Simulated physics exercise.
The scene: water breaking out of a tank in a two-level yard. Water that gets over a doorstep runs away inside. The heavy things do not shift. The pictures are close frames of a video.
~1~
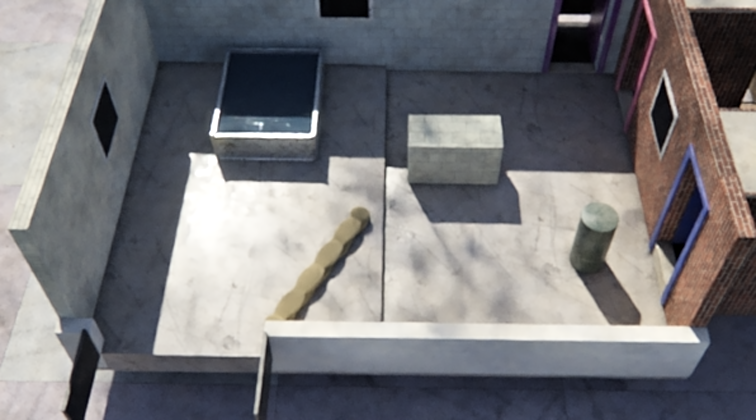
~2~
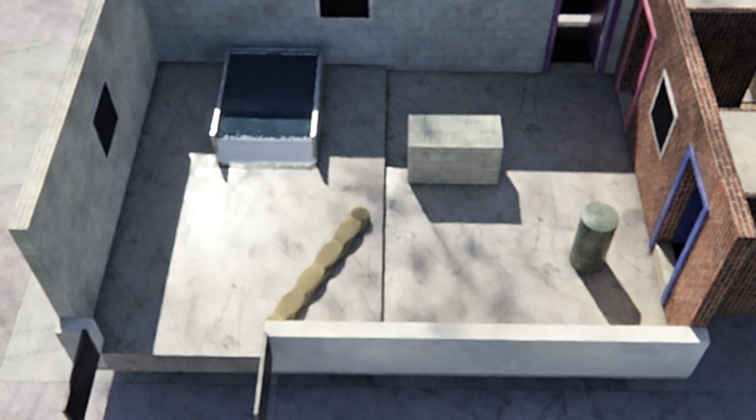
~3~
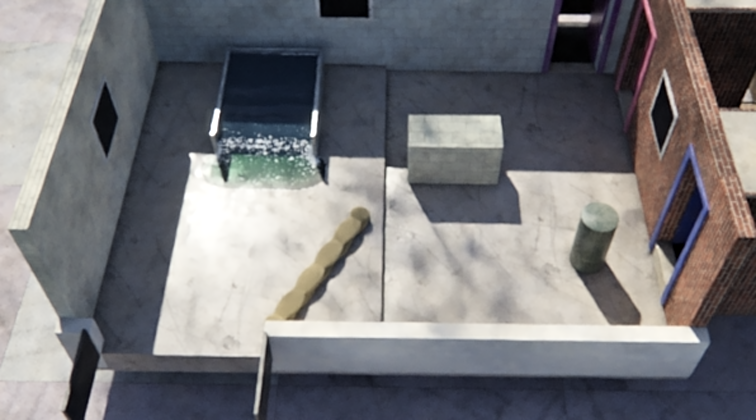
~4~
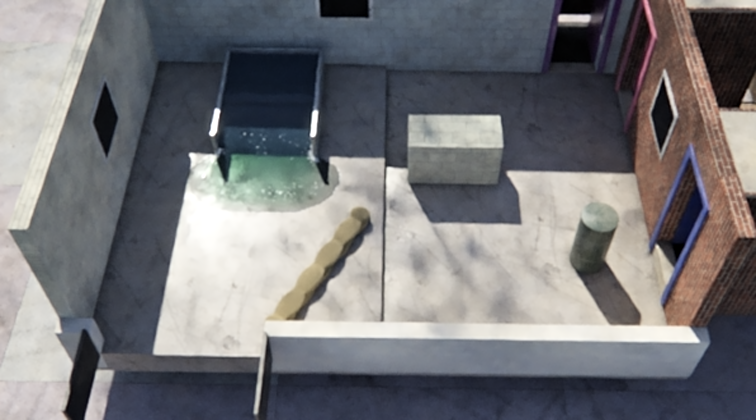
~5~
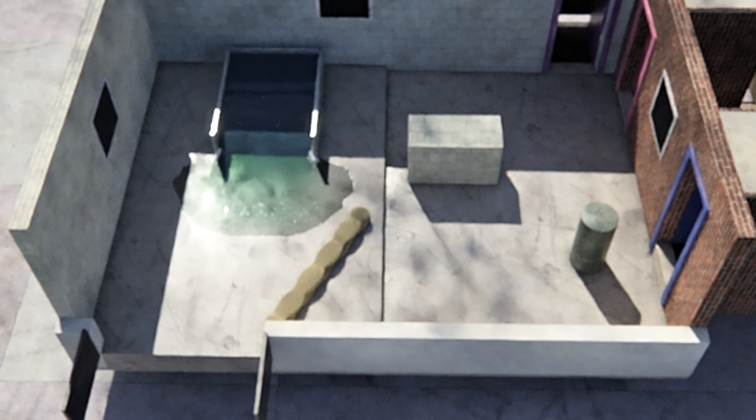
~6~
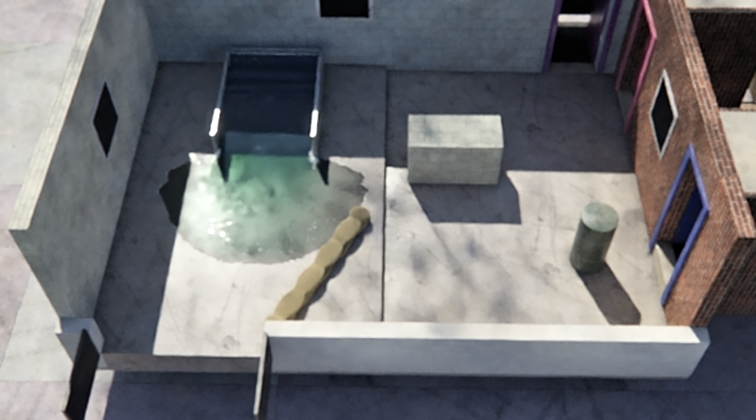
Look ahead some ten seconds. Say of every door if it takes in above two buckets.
The blue door stays under that; the purple door stays under that; the pink door stays under that.
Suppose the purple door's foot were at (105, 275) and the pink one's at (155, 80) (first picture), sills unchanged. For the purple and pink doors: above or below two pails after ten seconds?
In short: Purple floods, pink takes less.
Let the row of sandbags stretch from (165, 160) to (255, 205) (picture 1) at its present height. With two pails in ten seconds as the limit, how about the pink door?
The pink one keeps below it.
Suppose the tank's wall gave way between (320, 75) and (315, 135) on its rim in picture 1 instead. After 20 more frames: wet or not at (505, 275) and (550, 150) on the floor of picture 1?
One after the other: Covered, flooded.
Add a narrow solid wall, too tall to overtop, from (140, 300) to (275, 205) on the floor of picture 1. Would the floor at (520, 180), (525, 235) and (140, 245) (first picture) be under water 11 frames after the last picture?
In turn: No water, not flooded, flooded.
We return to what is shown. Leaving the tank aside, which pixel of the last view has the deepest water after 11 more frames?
Close to (306, 270).
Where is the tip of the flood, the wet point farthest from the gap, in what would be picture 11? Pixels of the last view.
Close to (188, 340).
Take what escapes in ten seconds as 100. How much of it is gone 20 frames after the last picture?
Roughly 45 per cent.
A moment on, water covers 20 % of the floor; the blue door not reached, the purple door not reached, the pink door not reached.
Next, water covers 25 % of the floor; the blue door not reached, the purple door not reached, the pink door not reached.
Then, water covers 25 % of the floor; the blue door not reached, the purple door not reached, the pink door not reached.
Later, water covers 30 % of the floor; the blue door not reached, the purple door not reached, the pink door not reached.
In the end, water covers 35 % of the floor; the blue door wet at the sill, nothing in, the purple door not reached, the pink door not reached.
